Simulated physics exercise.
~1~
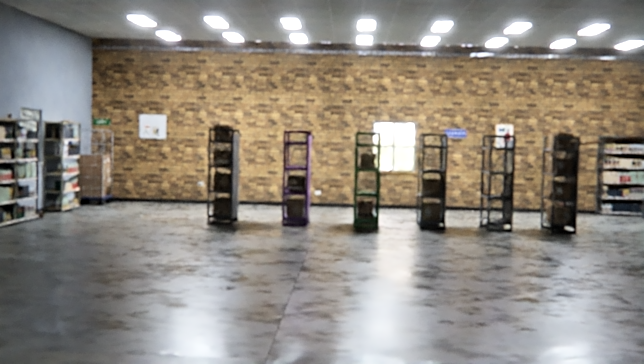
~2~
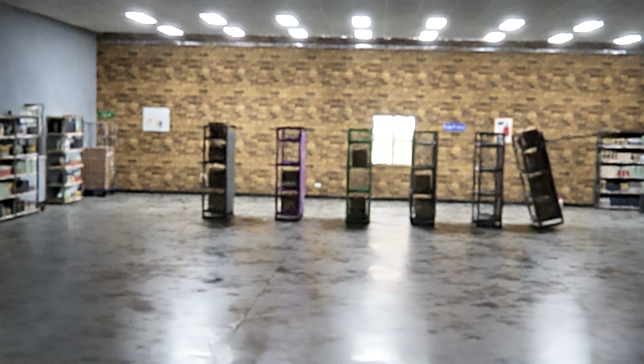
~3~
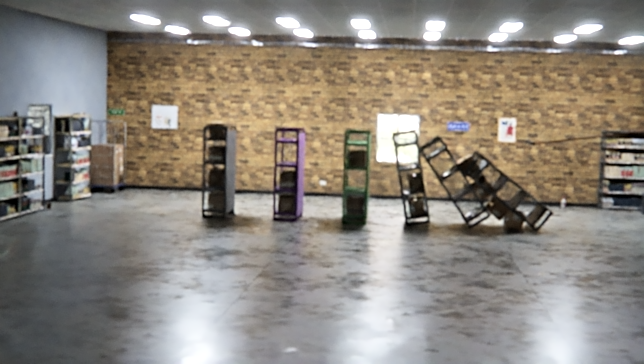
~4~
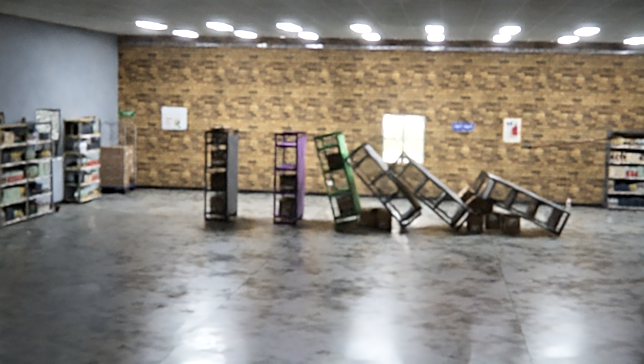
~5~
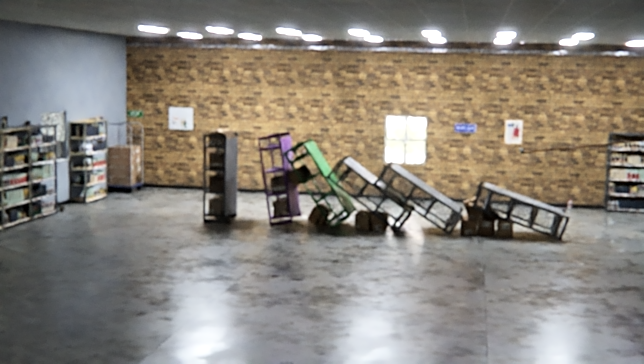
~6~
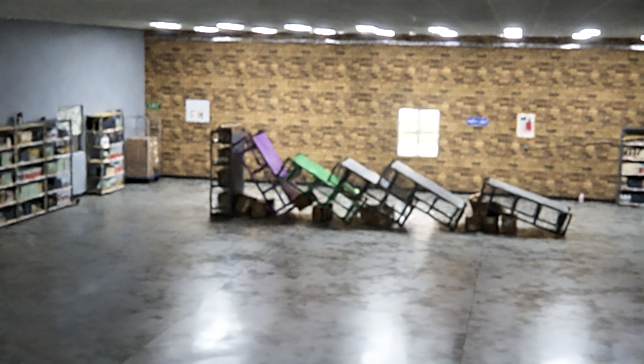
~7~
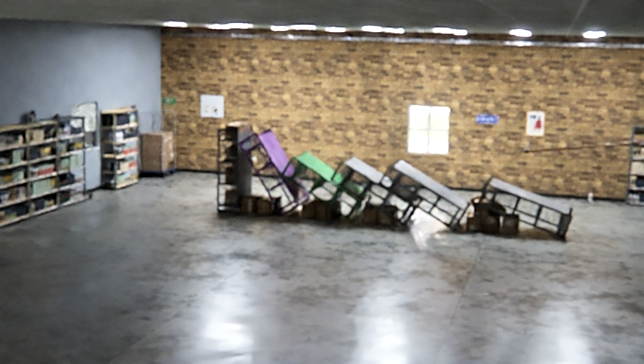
A row of six tall racks toppled one after another from right to left across a big brick-walled room, boxes spilling out as the green one went down, until the purple one came to rest leaning against the last rack, which stayed standing.
